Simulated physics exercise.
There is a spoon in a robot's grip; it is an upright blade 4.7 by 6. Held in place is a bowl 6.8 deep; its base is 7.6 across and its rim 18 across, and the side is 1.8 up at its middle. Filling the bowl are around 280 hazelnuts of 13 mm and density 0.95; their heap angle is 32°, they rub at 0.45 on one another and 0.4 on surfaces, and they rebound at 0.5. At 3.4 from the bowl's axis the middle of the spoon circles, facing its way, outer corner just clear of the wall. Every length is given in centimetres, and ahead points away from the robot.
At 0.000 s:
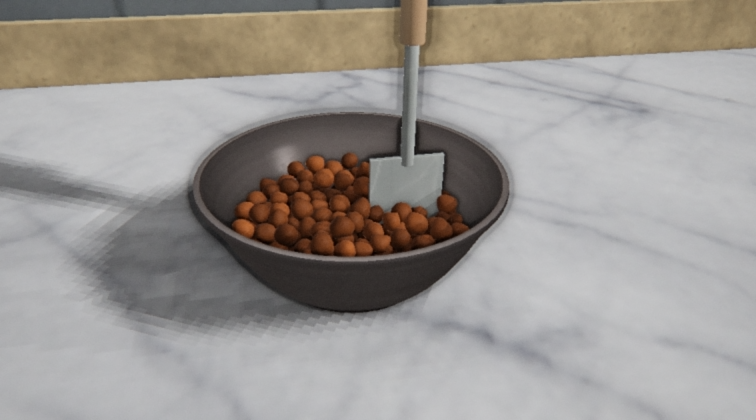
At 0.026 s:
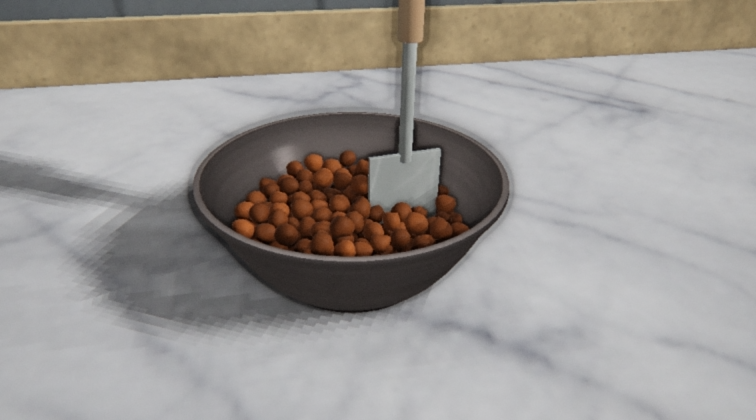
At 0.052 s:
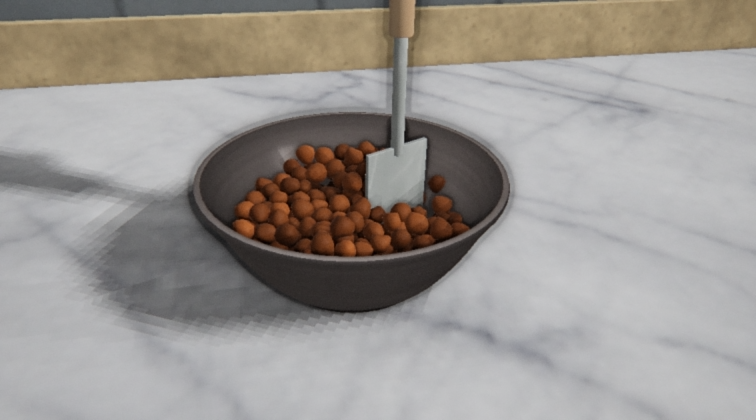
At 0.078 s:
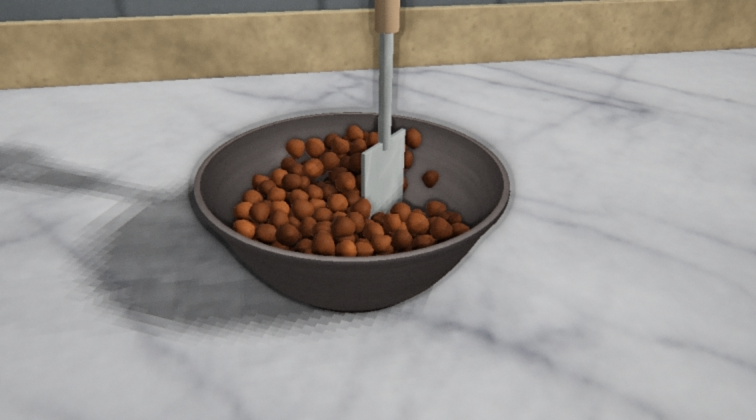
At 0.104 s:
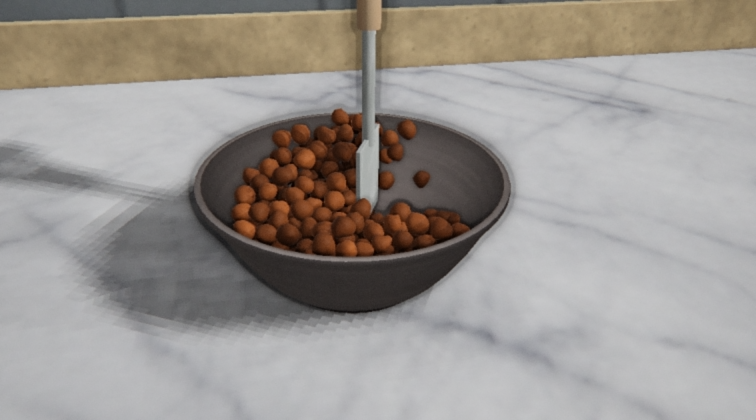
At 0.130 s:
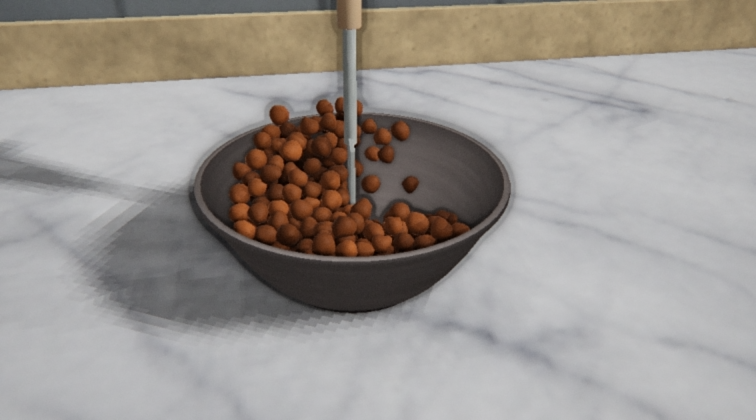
On a white marble countertop with grey veining, seen from slightly above by a still camera, a tan strip and grey tiles run along the back. A dark grey bowl holds a heap of reddish-brown balls, with a pale flat-bladed metal spatula standing upright in it. The spatula moves leftward while turning edge-on, pushing the balls higher at the back left as a few scatter behind it.
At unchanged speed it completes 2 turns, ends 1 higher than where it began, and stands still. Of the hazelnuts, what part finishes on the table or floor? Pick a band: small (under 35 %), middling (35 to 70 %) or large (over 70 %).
Small.
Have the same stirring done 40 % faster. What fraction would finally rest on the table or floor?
That would be some 45 percent.
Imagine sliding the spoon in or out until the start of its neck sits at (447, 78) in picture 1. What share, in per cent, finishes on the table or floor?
I'd say around 0 per cent.
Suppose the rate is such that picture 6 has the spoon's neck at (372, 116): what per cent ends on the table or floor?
I'd say near 15 per cent.
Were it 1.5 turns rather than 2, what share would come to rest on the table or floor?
25 %.
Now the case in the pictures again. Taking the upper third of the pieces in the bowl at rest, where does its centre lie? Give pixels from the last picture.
(393, 189).
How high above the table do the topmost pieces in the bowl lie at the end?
Around 6.5 cm above the table.
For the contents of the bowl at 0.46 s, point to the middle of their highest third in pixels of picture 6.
That third sits centred at about (445, 184).
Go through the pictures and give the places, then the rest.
Spoon neck at (408, 134), 0° round; upper third of the load around (342, 215), from x 240 to 460, top at y 160; 283 in the bowl, in the first picture.
Spoon neck at (406, 131), 7° round; upper third of the load around (346, 214), from x 240 to 460, top at y 160, in the second picture.
Spoon neck at (398, 125), 24° round; upper third of the load around (344, 205), from x 240 to 460, top at y 150, in the third picture.
Spoon neck at (385, 119), 44° round; upper third of the load around (341, 193), from x 245 to 460, top at y 135, in the fourth picture.
Spoon neck at (368, 116), 63° round; upper third of the load around (331, 179), from x 245 to 460, top at y 120, in the fifth picture.
Spoon neck at (350, 114), 83° round; upper third of the load around (313, 173), from x 240 to 460, top at y 105; 283 in the bowl, in the sixth picture.
By 0.46 s, 332° round, highest piece 9 above the table; 251 in the bowl, 20 on the table or floor, 12 in flight or on the tool.
By 0.79 s, 221° round, highest piece 9 above the table; 221 in the bowl, 55 on the table or floor, 7 in flight or on the tool.
By 1.15 s, 0° round, highest piece 7 above the table; 209 in the bowl, 74 on the table or floor.
By 1.85 s, 0° round, highest piece 7 above the table; 209 in the bowl, 74 on the table or floor.
Final count, 209 in the bowl, 74 on the table or floor. That is 26 % on the table or floor.
